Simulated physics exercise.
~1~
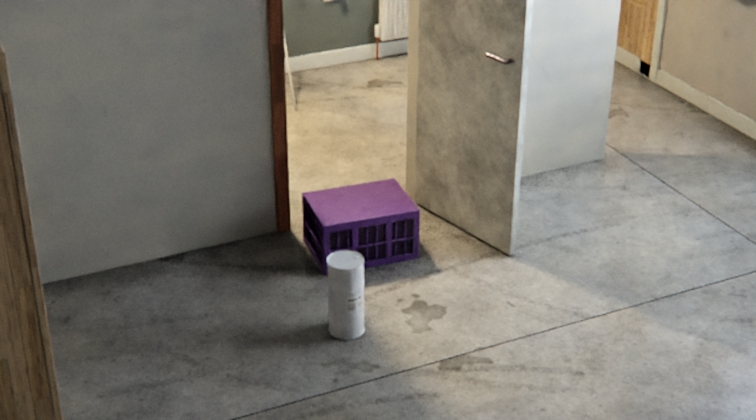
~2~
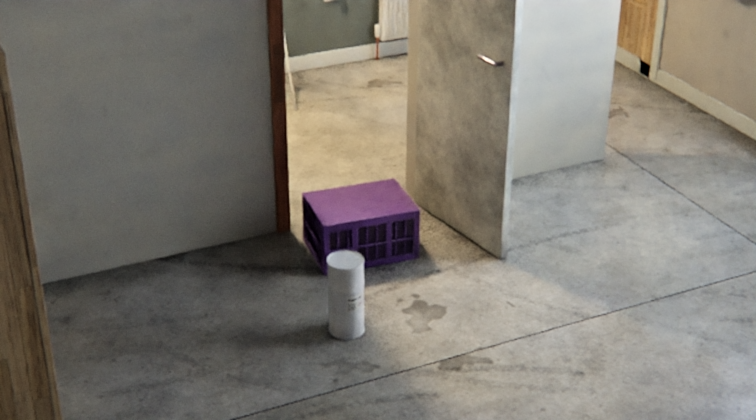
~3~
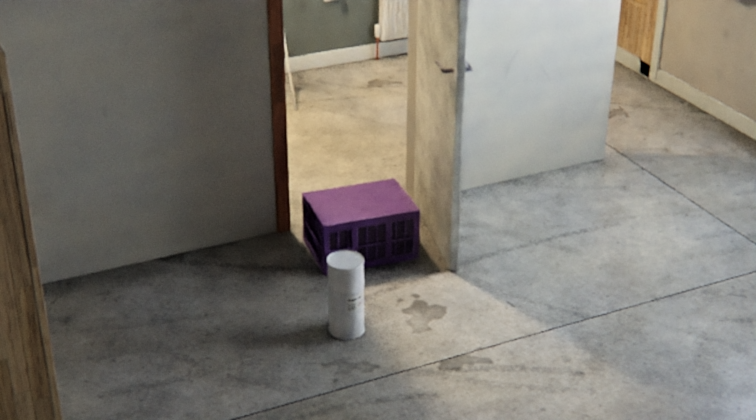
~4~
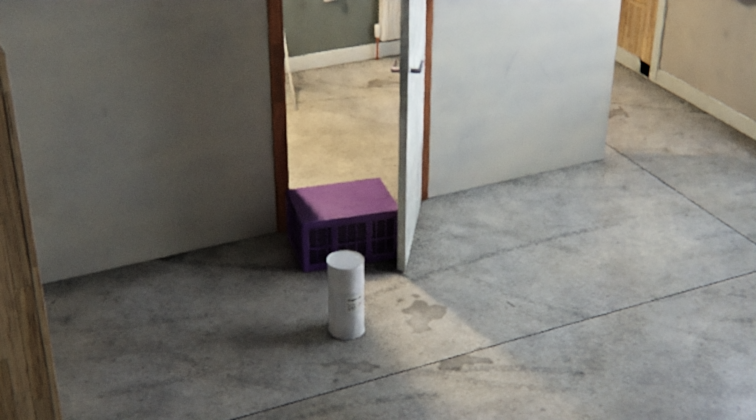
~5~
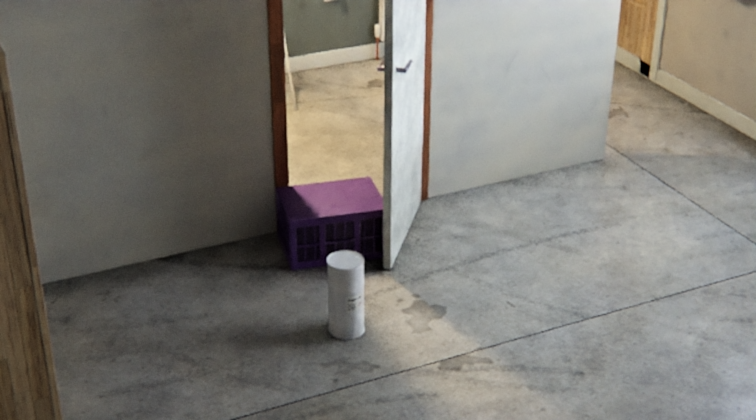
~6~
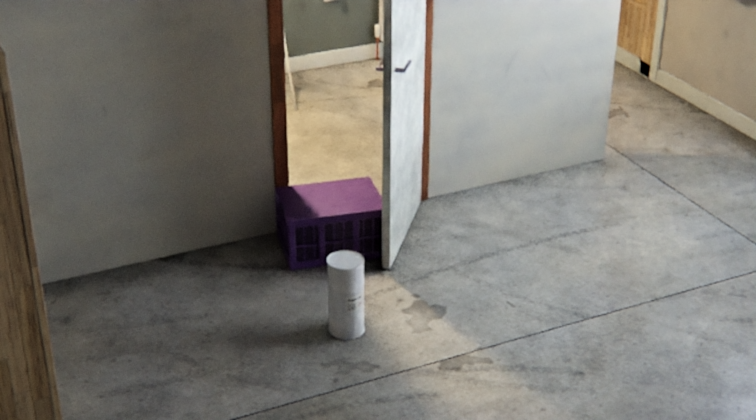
At first, a door stands wide open in a room with a grey concrete floor, with a purple chest sitting in the doorway and a white canister just in front of it. The door begins to swing towards its frame, while the chest and canister stay still. It keeps turning until it reaches the chest, then nudges it a little to the left. The chest slides slightly farther left as the door swings a bit more. Finally the door comes to rest still partly open against the chest, and the canister has not moved.
